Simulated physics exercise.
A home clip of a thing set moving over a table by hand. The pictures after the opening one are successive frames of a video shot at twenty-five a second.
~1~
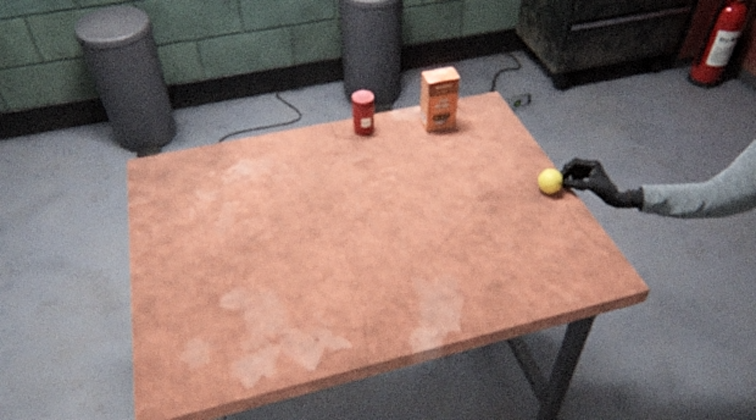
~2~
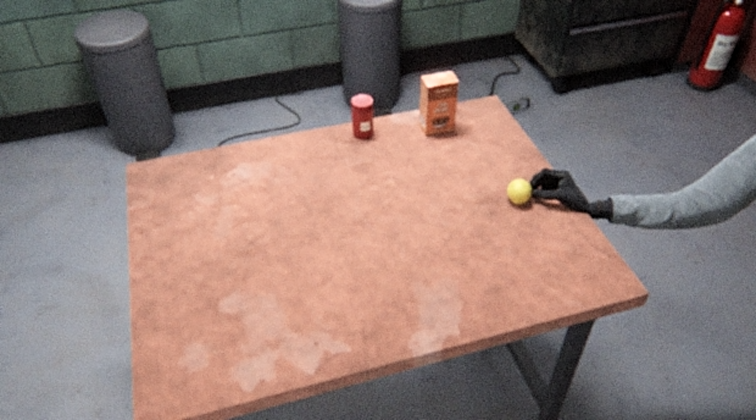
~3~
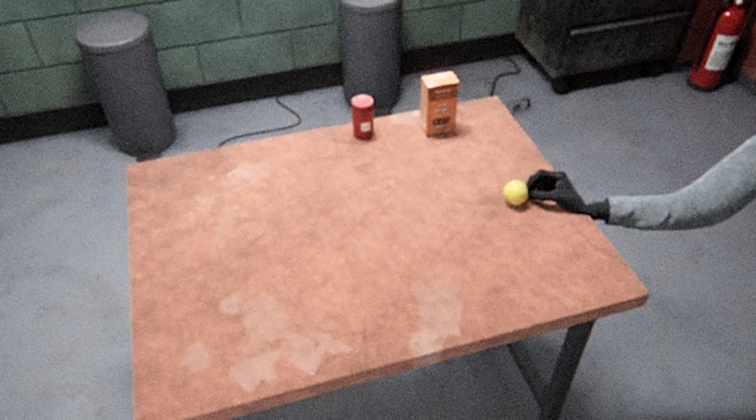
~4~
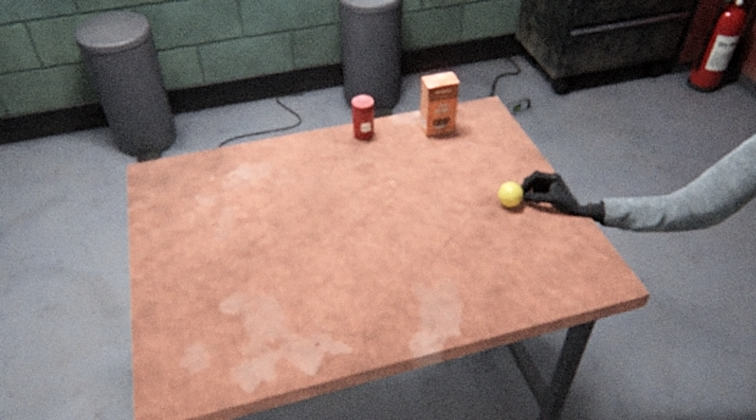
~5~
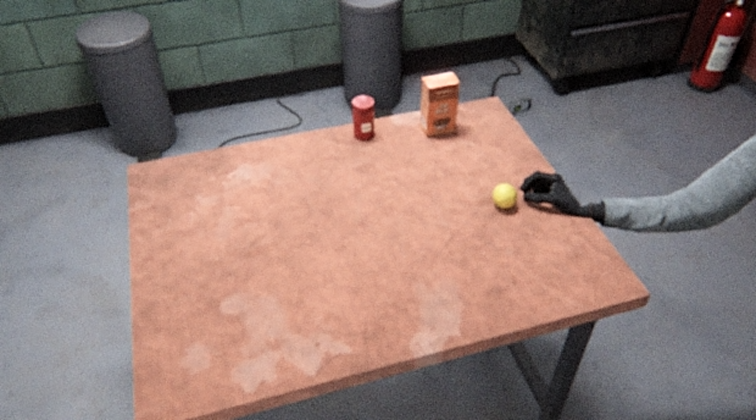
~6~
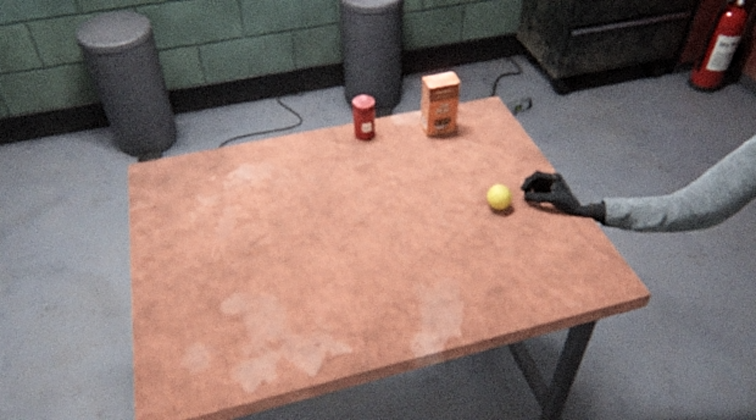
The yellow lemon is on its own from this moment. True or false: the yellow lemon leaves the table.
False.
Then, 0.10 s later than the last frame, yellow lemon moved about its own width near (487, 200).
Then, 0.30 s later than the last frame, yellow lemon moved well along near (468, 204).
When it is over, moved from the start, yellow lemon. End places, in pixels of the last picture, yellow lemon near (458, 207).
